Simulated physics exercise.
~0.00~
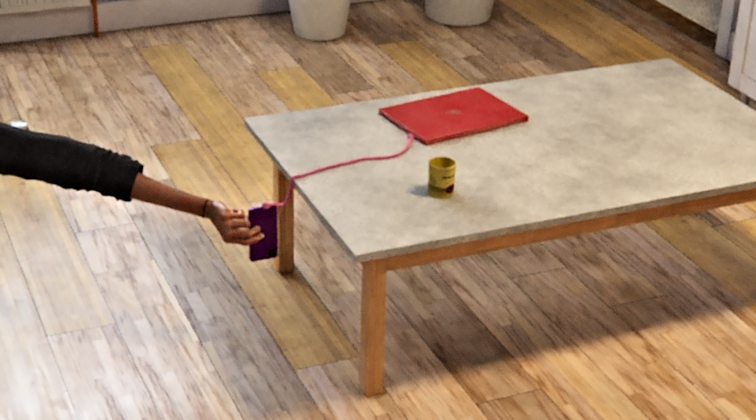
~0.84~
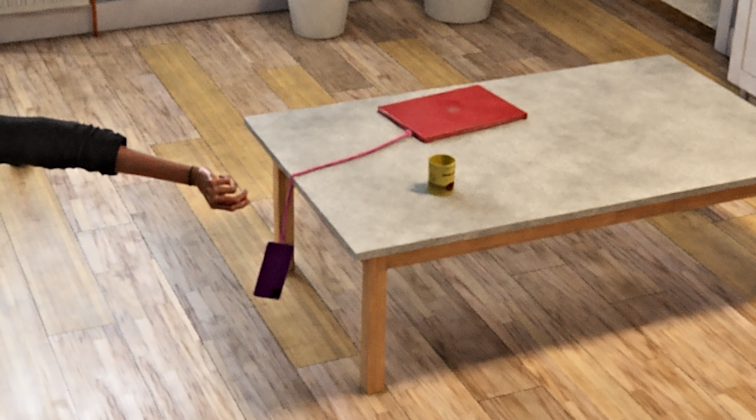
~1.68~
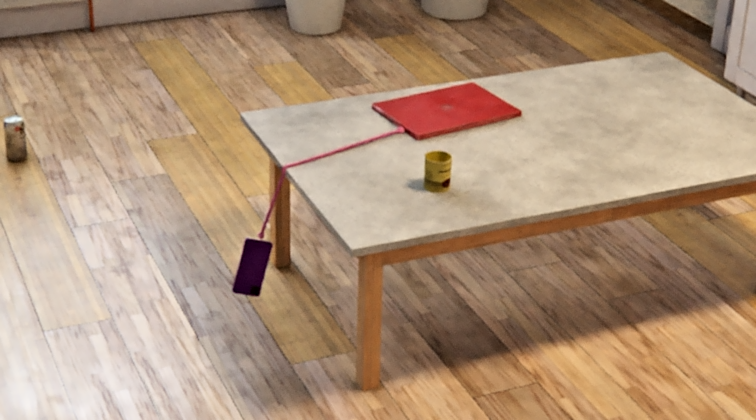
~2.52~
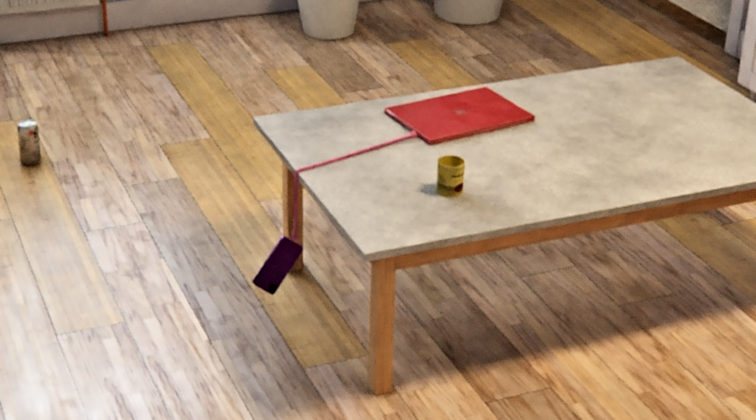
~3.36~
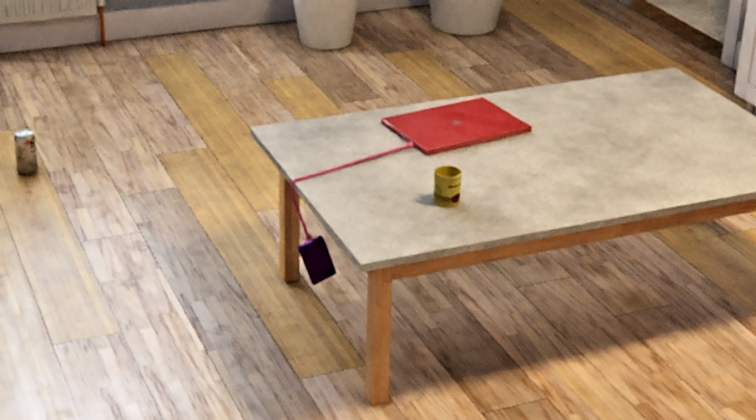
We see a hand holding a purple phone tied by a cord to a red laptop on a table beside a yellow cup. The hand lets go and withdraws, and the phone drops slightly, then swings left and right, ending suspended below the table edge while the laptop and cup stay put.
